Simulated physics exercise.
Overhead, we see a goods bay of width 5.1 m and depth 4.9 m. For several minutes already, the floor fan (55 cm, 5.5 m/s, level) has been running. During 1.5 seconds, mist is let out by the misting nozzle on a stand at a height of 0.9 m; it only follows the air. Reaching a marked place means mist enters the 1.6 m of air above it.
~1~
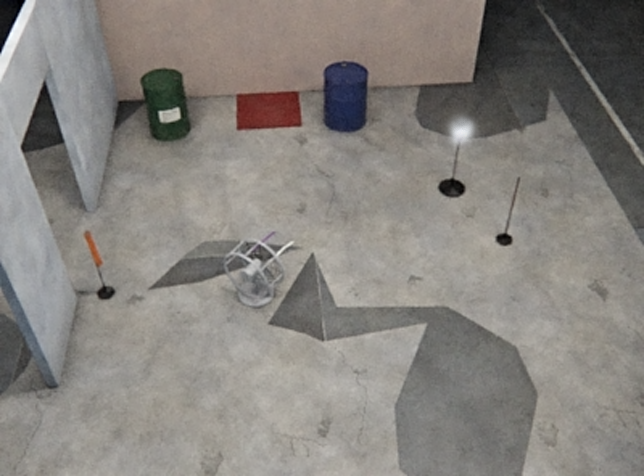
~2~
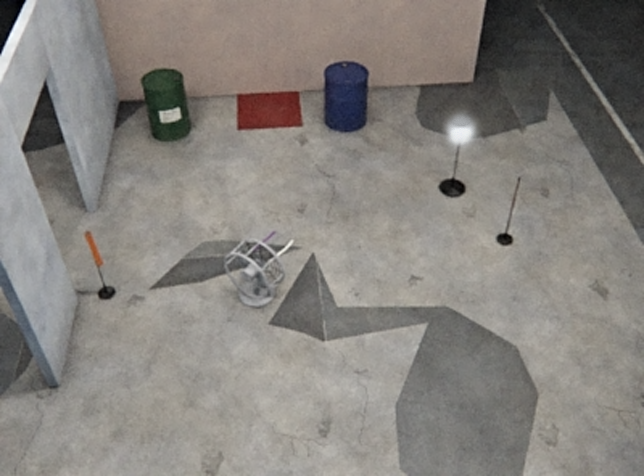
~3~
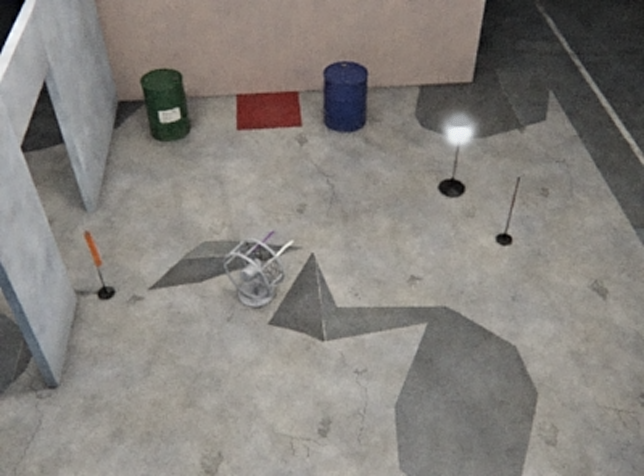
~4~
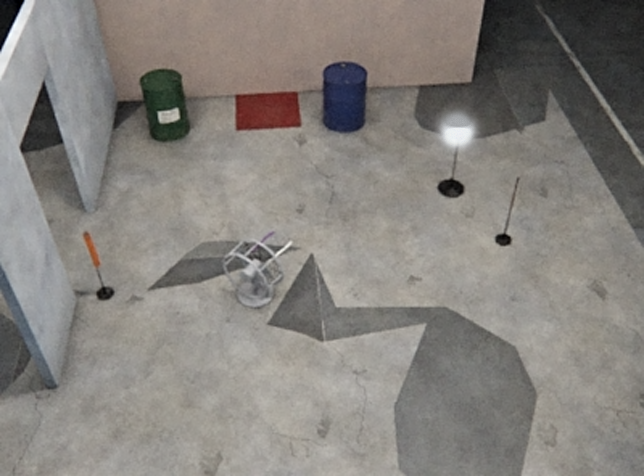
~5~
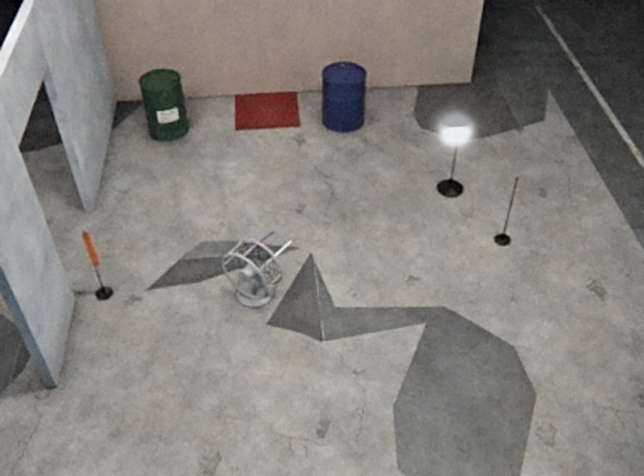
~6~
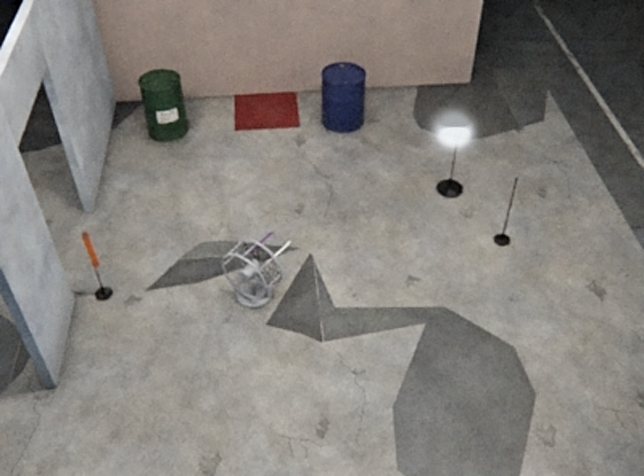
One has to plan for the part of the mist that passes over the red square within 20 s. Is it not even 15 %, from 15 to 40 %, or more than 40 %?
The part passing over the red square is not even 15 %.
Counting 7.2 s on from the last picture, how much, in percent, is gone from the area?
90 per cent.
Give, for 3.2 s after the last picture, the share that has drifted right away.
Roughly 5 percent.
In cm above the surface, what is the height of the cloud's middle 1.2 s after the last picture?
80 cm.
Then, 1.2 s after the last picture, 0 % is gone from the area; 0 % has passed over the red square, and the middle of the rest is near (443, 128).
Then, 3.2 s after the last picture, 5 % is gone from the area; 0 % has passed over the red square, and the middle of the rest is near (437, 112).
Then, 7.2 s after the last picture, 91 % is gone from the area; 0 % has passed over the red square.
Then, 19.2 s after the last picture, 100 % is gone from the area; 1 % has passed over the red square.
